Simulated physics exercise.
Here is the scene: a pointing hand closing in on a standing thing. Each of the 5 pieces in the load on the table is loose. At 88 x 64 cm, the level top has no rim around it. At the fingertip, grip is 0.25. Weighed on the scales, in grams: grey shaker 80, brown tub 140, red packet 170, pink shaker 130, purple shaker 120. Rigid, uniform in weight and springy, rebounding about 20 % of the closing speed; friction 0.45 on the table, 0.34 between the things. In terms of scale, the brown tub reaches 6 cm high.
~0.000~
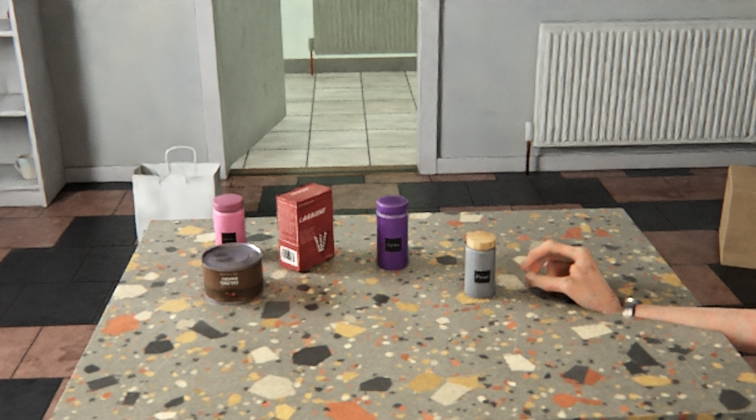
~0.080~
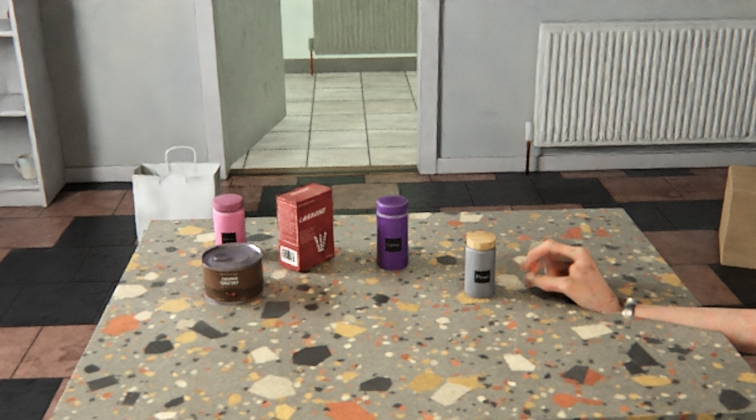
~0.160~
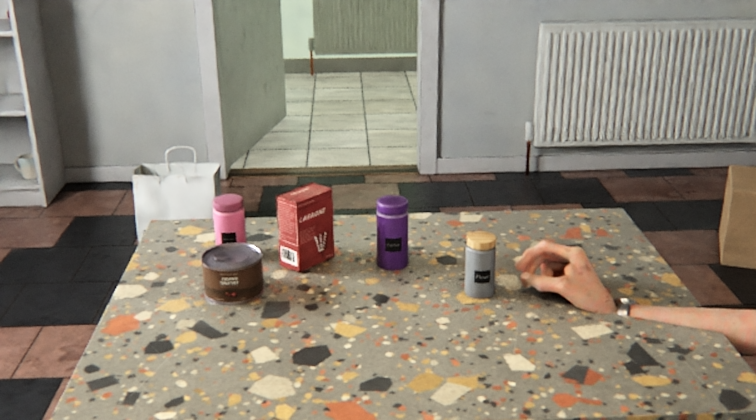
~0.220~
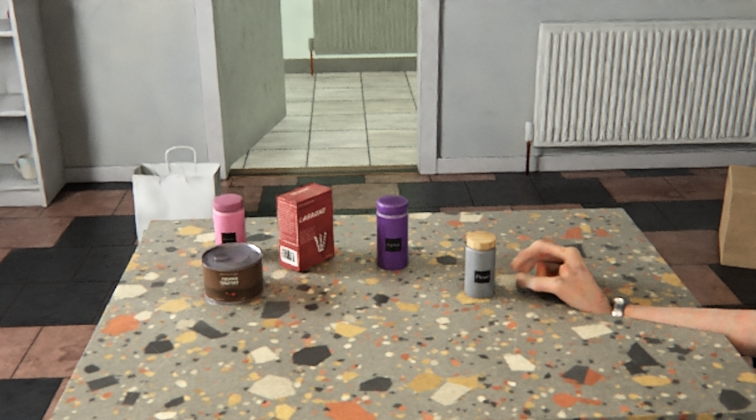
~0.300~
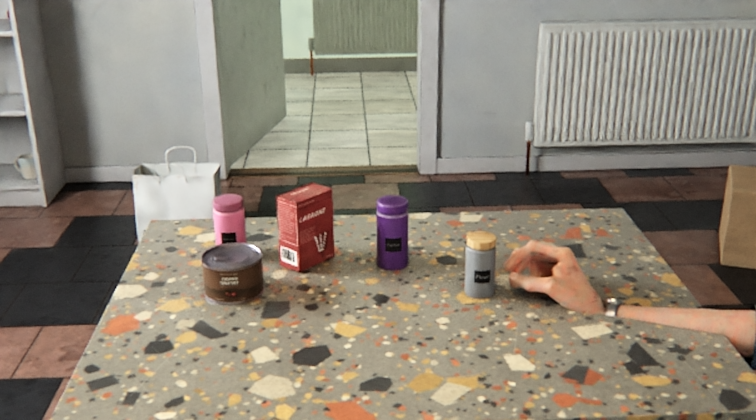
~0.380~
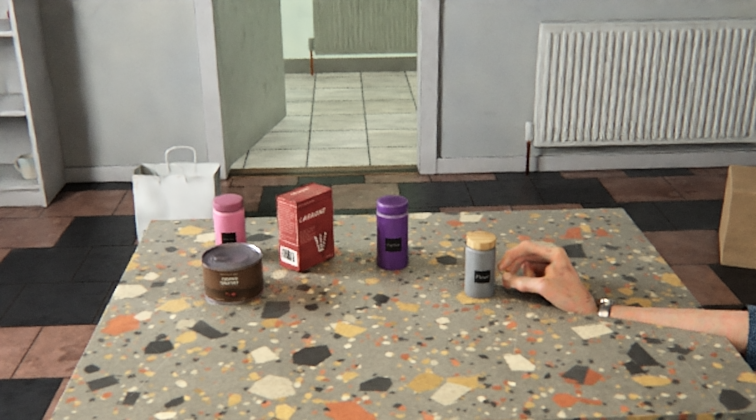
A hand slides slowly left across the speckled table toward the standing grey shaker.
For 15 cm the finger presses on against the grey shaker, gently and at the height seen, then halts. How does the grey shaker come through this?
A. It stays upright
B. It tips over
It stays upright (A).
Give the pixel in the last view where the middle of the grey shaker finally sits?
It ends up at about (381, 268).
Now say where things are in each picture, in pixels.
Finger moved 0 cm; grey shaker (480, 265); brown tub (233, 274), in the first picture.
Finger moved 0 cm; grey shaker (480, 265); pink shaker (230, 228), in the second picture.
Finger moved 1 cm; grey shaker (480, 265); brown tub (233, 274), in the third picture.
Finger moved 2 cm; grey shaker (480, 265); pink shaker (230, 228), in the fourth picture.
Finger moved 3 cm; grey shaker (480, 265); brown tub (233, 274), in the fifth picture.
Finger moved 4 cm; grey shaker (480, 265); pink shaker (230, 228), in the sixth picture.
By 0.68 s, finger moved 8 cm; grey shaker 3 cm from its spot near (461, 265).
By 0.98 s, finger moved 11 cm; grey shaker 7 cm from its spot near (435, 266).
By 1.28 s, finger moved 15 cm; grey shaker 11 cm from its spot near (409, 267).
By 1.48 s, finger moved 18 cm; grey shaker 13 cm from its spot near (391, 268).
When it is over (2.2 s), not toppled but over 5 cm from the start, grey shaker; the other 4 within 5 cm of the start. End places, in pixels of the last picture, grey shaker near (381, 267).
